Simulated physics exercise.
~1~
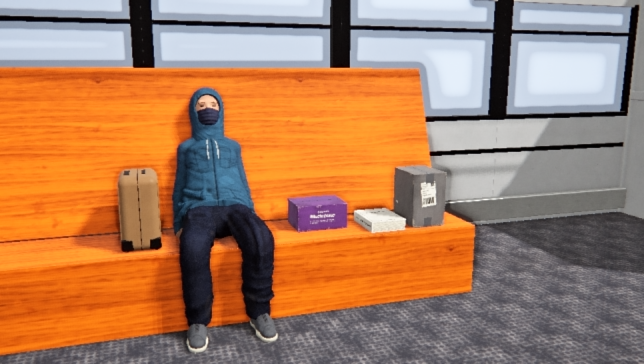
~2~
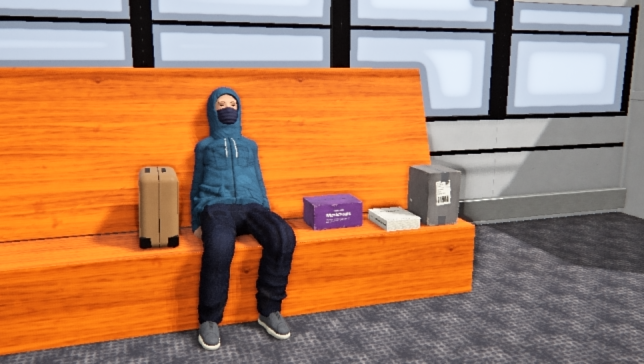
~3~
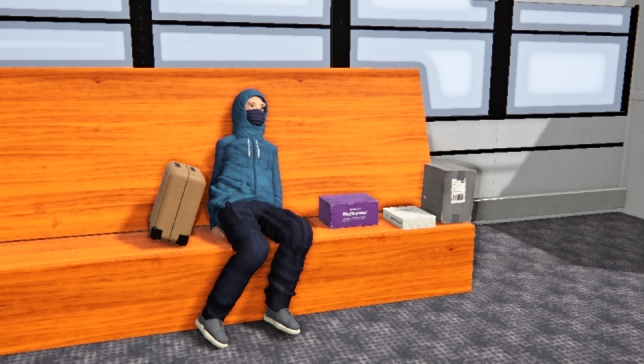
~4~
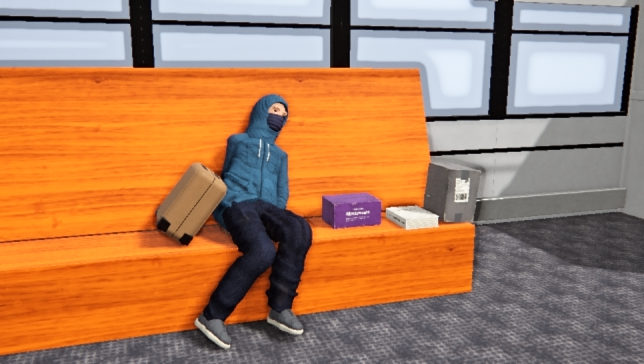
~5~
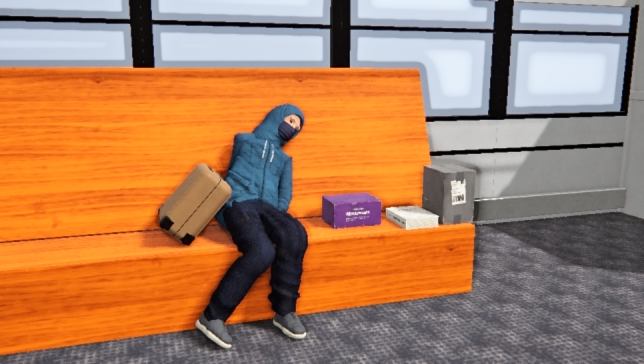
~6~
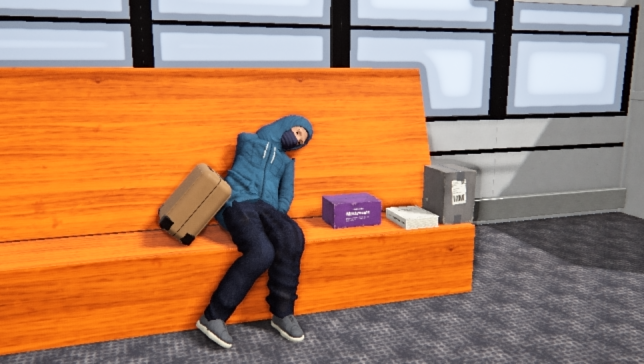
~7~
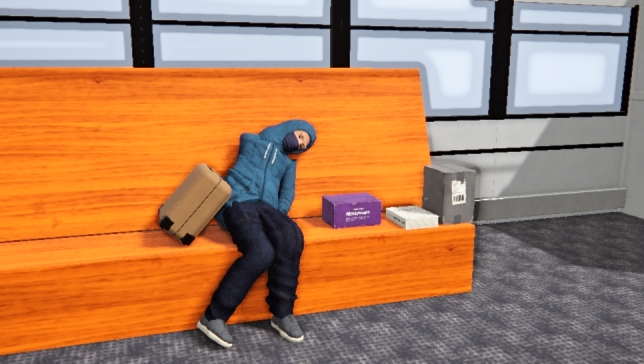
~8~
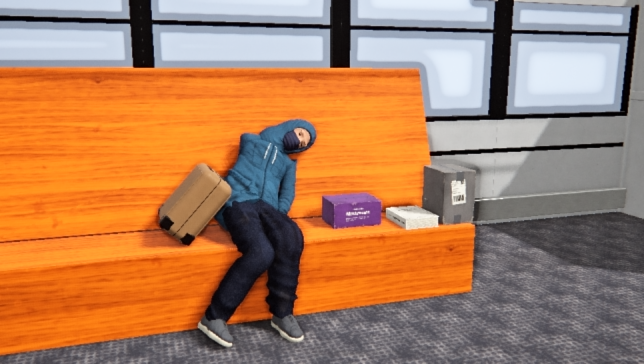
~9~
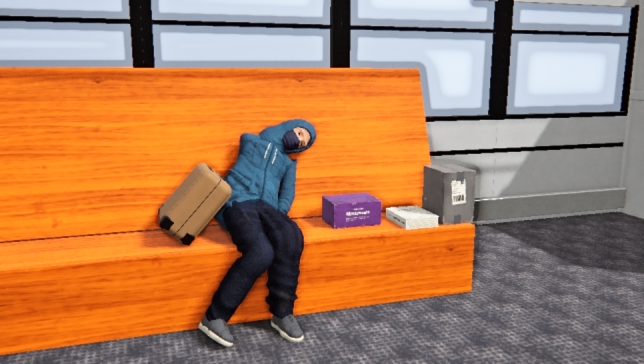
At the start, a person in a blue hooded jacket and dark face mask sits on a long orange bench, with a brown case on the left and a purple carton, a white folder-like item and a grey pack on the right. Everything on the seat slides a short way right together. The brown case then tips over against the person, while the items on the right stop sliding. The person's upper body and head sag to the right, legs angled. Finally, the person stays slumped but seated, the case leaning, and all the luggage remains on the bench.
